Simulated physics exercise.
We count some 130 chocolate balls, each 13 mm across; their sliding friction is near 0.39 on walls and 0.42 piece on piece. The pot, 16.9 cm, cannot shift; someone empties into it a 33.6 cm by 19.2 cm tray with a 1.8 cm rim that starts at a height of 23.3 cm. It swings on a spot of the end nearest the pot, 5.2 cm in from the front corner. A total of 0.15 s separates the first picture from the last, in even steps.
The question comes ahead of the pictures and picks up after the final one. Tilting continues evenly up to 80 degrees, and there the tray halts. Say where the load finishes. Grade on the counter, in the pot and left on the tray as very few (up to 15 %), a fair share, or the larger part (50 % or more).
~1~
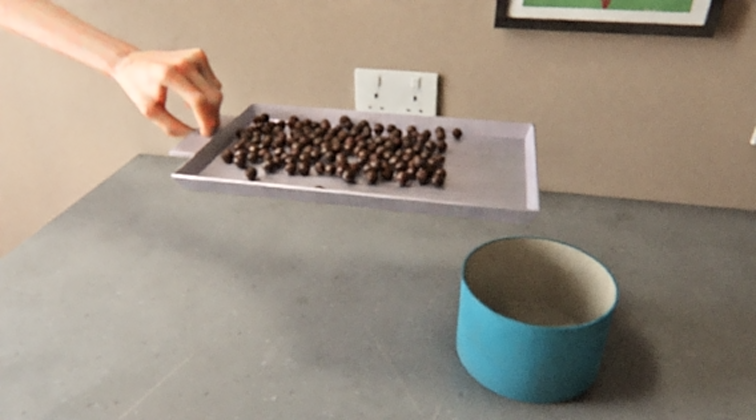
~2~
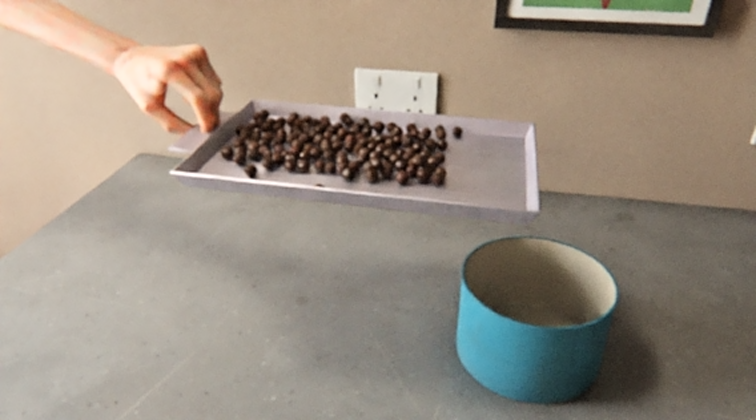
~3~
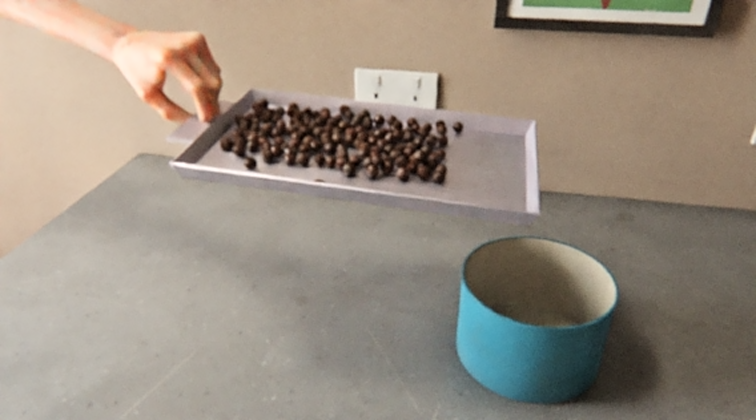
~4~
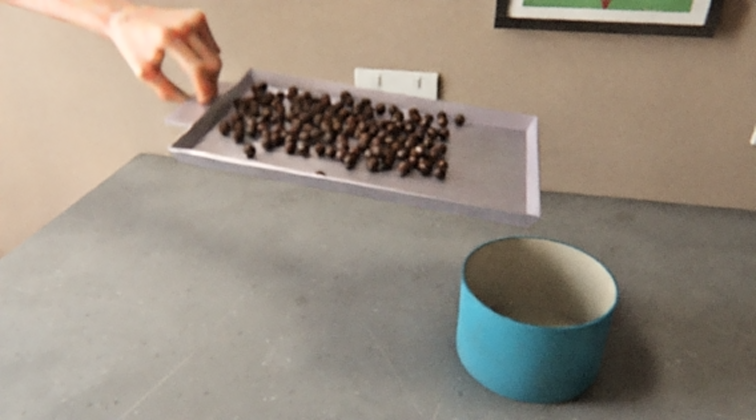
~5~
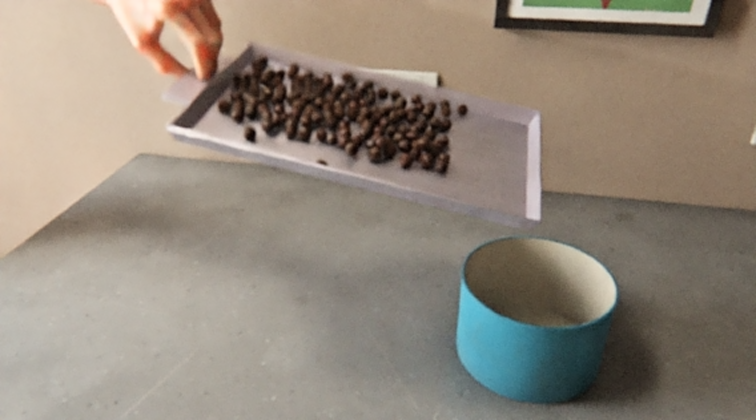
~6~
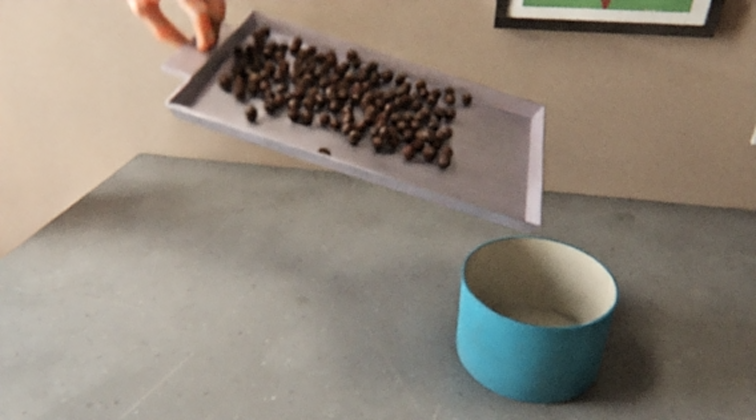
Counter: The larger part; pot: Very few; left on the tray: Very few.
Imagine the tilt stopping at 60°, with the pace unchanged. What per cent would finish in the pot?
Around 0 %, I reckon.
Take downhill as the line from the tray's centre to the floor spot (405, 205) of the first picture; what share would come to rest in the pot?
About 0 per cent.
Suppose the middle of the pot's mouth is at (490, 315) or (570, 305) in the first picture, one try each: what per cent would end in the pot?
First try about 15 per cent, second try about 25 per cent.
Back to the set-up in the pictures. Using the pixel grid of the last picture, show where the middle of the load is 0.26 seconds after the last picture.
Near pixel (467, 72).
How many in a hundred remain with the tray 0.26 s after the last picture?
Estimate: Near 100 in a hundred.
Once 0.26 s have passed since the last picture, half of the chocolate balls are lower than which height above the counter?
About 36 cm.
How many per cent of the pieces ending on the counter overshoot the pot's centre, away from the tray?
Around 90 in a hundred.
Then, 0.16 s after the last picture, tilt 53 degrees; the tray holds 100 %, the pot 0 %.
Then, 0.26 s after the last picture, tilt 73 degrees; the tray holds 100 %, the pot 0 %.
Then, 0.50 s after the last picture, tilt 80 degrees; the tray holds 0 %, the pot 0 %.
In the end, counter 95 %, pot 5 %, tray 0 %.
